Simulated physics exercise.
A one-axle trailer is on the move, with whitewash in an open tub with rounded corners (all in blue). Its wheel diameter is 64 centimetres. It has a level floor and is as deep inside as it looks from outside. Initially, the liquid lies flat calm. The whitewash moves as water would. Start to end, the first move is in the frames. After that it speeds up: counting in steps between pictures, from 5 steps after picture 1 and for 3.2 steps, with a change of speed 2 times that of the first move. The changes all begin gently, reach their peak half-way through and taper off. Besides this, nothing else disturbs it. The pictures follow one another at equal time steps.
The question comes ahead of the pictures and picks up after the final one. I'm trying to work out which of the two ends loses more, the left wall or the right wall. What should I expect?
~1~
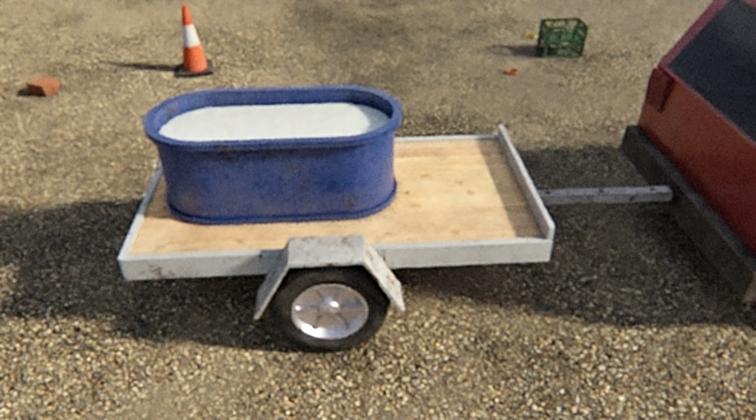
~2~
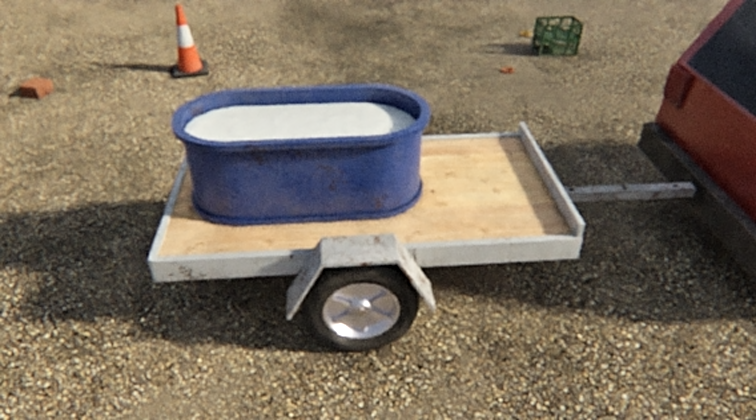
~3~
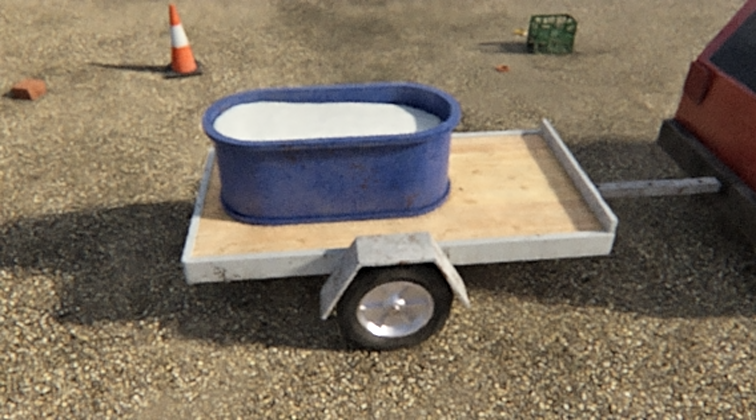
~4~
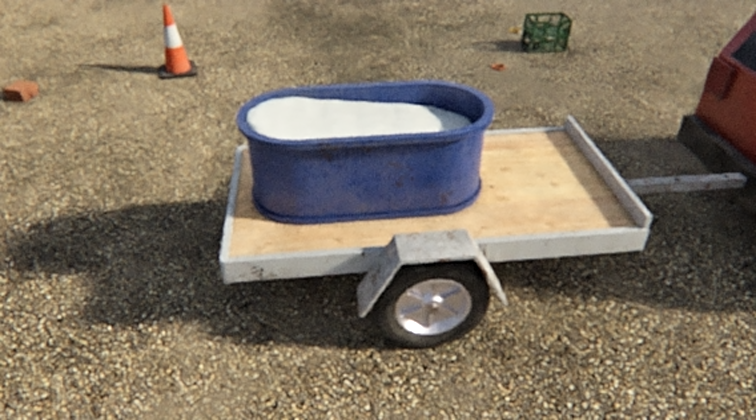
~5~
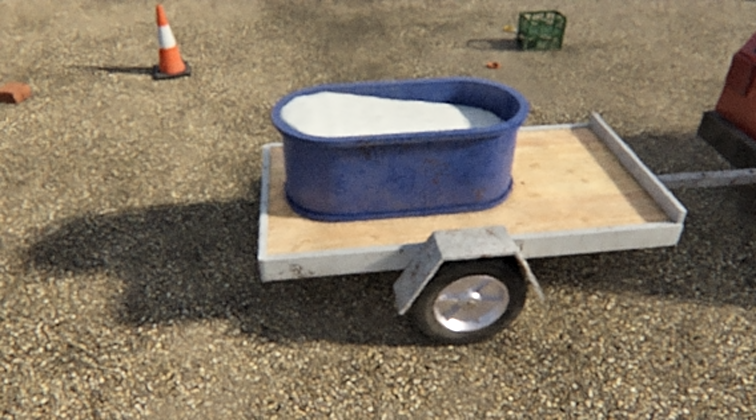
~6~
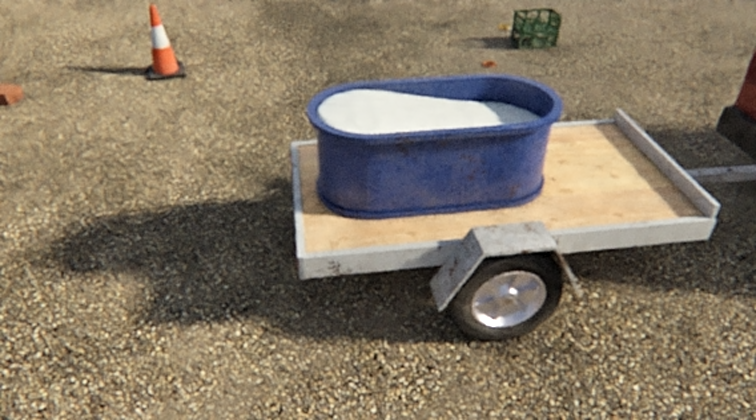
Expect the left wall to lose more.
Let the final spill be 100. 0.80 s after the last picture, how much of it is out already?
About 40 percent, give or take.
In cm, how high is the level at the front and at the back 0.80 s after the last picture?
Roughly 46 cm in front and 38 cm behind.
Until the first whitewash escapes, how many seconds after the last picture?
I'd put it at near 0.6 seconds.
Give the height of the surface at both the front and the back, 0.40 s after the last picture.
Close to 26 cm at the front end and 54 cm at the back end.
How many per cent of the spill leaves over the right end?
Some 10 per cent of it.
Another 0.40 s on from the last picture, the surface is 27 cm up at the front and 53 cm at the back; nothing has left.
Another 0.80 s on from the last picture, the surface is 47 cm up at the front and 39 cm at the back; 1 per cent is out, over the left end.
Another 1.30 s on from the last picture, the surface is 46 cm up at the front and 32 cm at the back; 1 per cent is out, over the left end.
Another 3.33 s on from the last picture, 3 per cent is out, over the left end, a little elsewhere; the right end has passed 0 per cent and the left end 2.
